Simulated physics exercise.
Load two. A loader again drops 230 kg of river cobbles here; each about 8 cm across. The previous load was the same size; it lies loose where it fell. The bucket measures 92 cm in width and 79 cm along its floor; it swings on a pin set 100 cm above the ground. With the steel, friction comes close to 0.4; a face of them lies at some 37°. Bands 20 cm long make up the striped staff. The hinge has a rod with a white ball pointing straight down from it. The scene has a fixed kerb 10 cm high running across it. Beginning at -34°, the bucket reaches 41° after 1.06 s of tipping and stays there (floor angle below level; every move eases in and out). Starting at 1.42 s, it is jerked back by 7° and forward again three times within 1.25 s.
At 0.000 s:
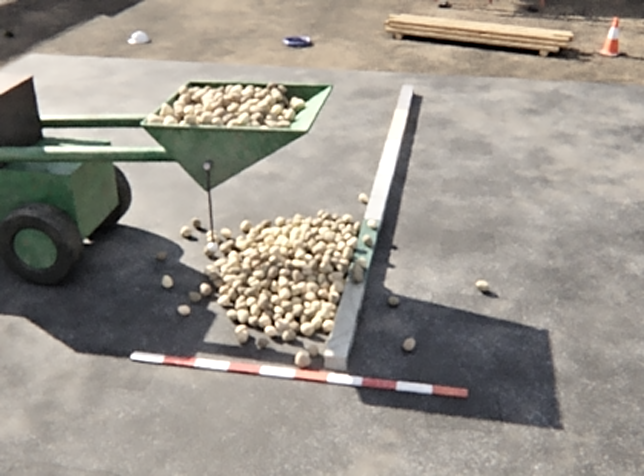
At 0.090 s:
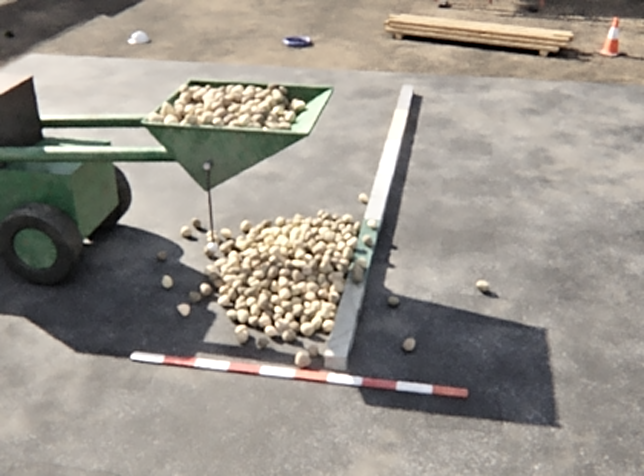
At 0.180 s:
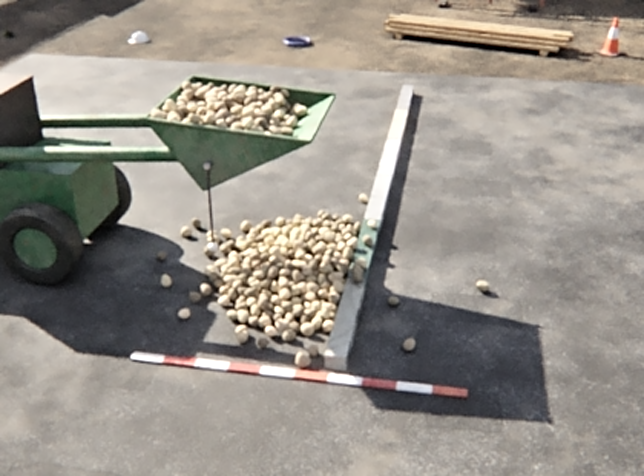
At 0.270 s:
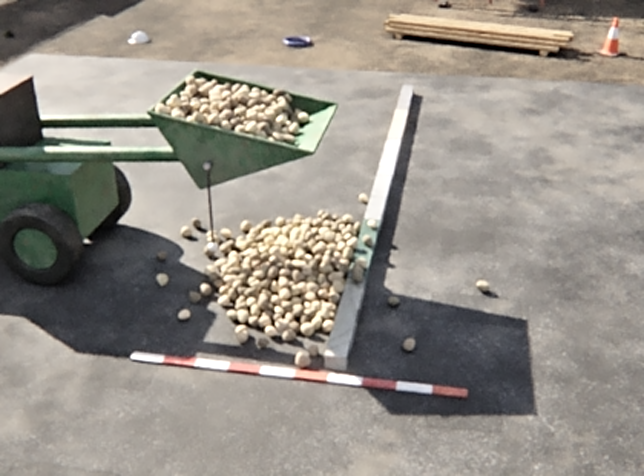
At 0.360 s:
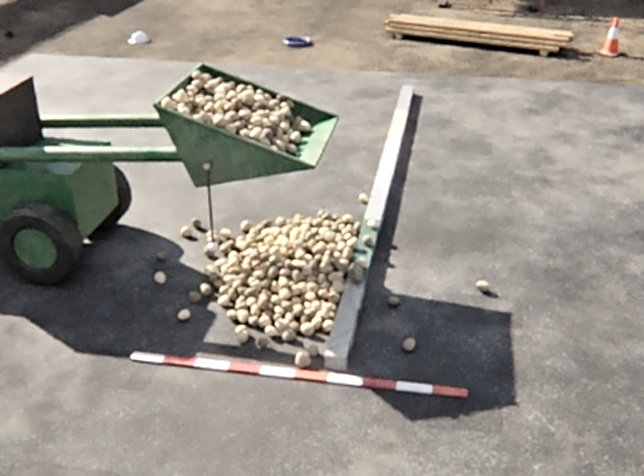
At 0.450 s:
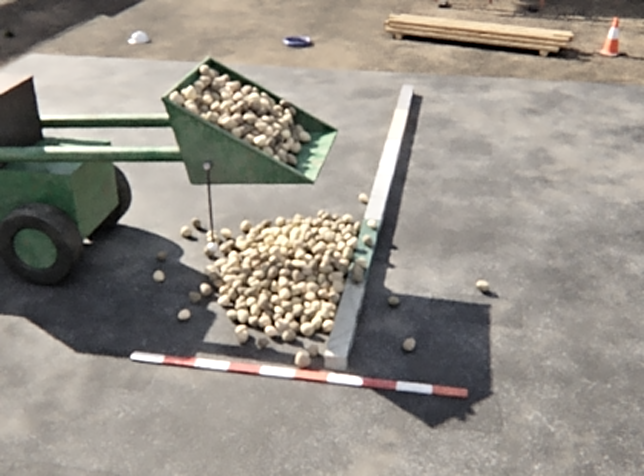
A green loader's bucket full of pale, rounded stones slowly tilted forward, its right edge dipping while the stones shifted toward it, above a heap of similar stones lying against a low kerb.
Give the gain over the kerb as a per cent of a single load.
39 %.
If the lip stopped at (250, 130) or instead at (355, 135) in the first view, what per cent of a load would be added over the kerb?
First place: Roughly 5 %; second place: Roughly 85 %.
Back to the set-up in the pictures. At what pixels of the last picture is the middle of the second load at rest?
(346, 261).
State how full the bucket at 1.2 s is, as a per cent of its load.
It keeps some 55 percent of its load.
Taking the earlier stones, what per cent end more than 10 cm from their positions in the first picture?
Roughly 5 percent.
After 0.8 s the floor is at 30°; in per cent of one load, 100 in the bucket, 100 on this side of the kerb, 1 over the kerb; the foremost stones are at (387, 274).
After 1.2 s the floor is at 41°; in per cent of one load, 53 in the bucket, 147 on this side of the kerb, 1 over the kerb; the foremost stones are at (388, 274).
After 3.1 s the floor is at 41°; in per cent of one load, 0 in the bucket, 161 on this side of the kerb, 40 over the kerb; the foremost stones are at (523, 283).
After 5.6 s the floor is at 41°; in per cent of one load, 0 in the bucket, 161 on this side of the kerb, 40 over the kerb; the foremost stones are at (523, 283). Net gain over the kerb, 39.
